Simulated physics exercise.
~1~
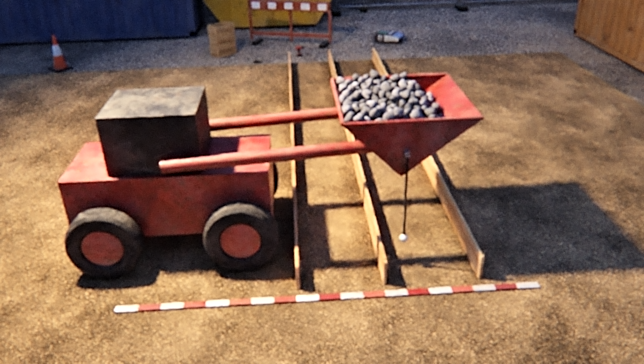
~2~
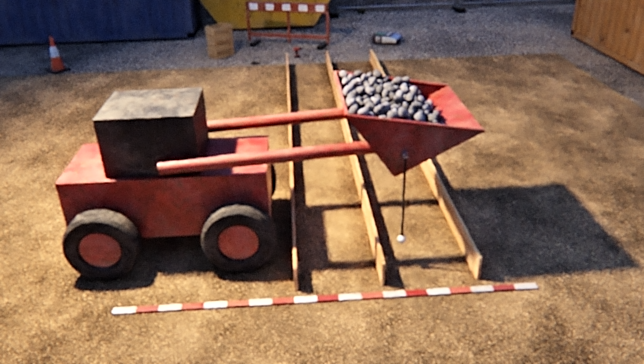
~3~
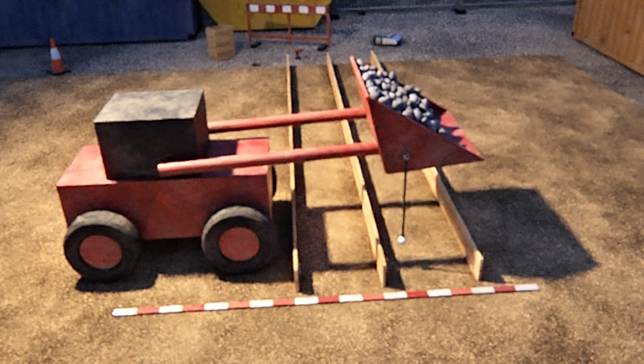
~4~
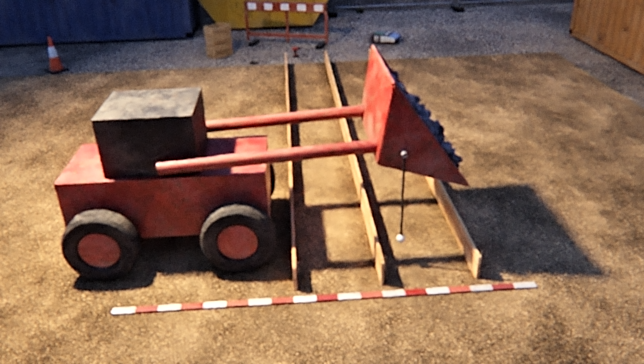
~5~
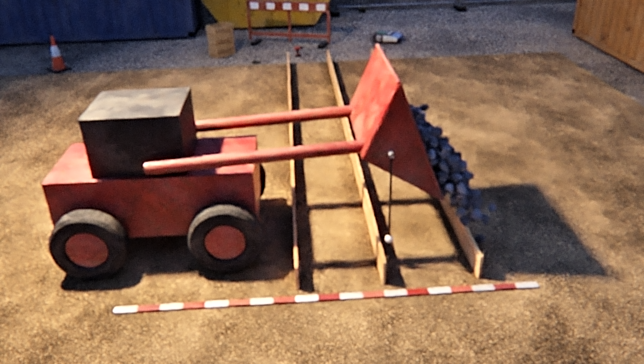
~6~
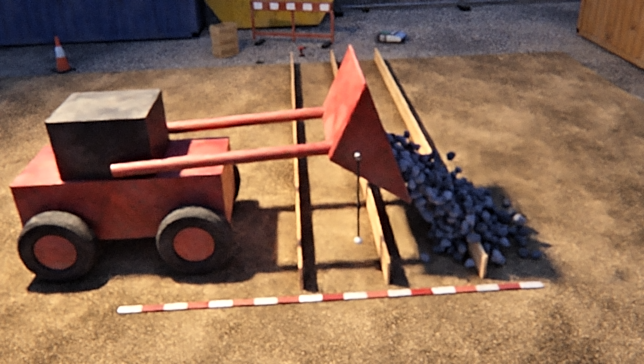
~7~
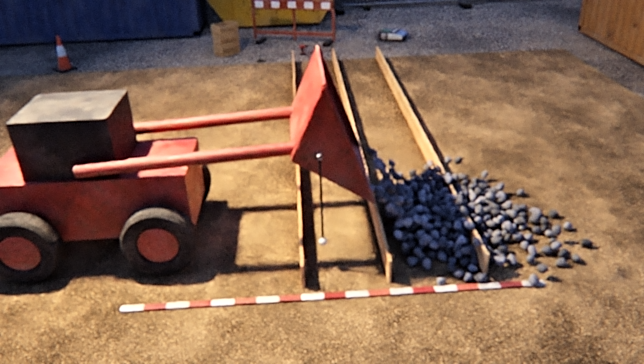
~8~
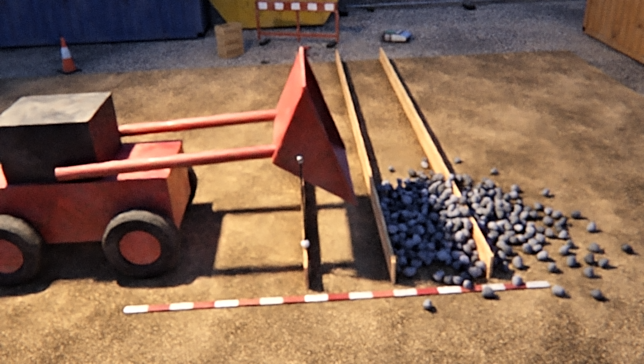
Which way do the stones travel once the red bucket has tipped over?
They move down, dropping from the raised bucket to the ground around the last board.
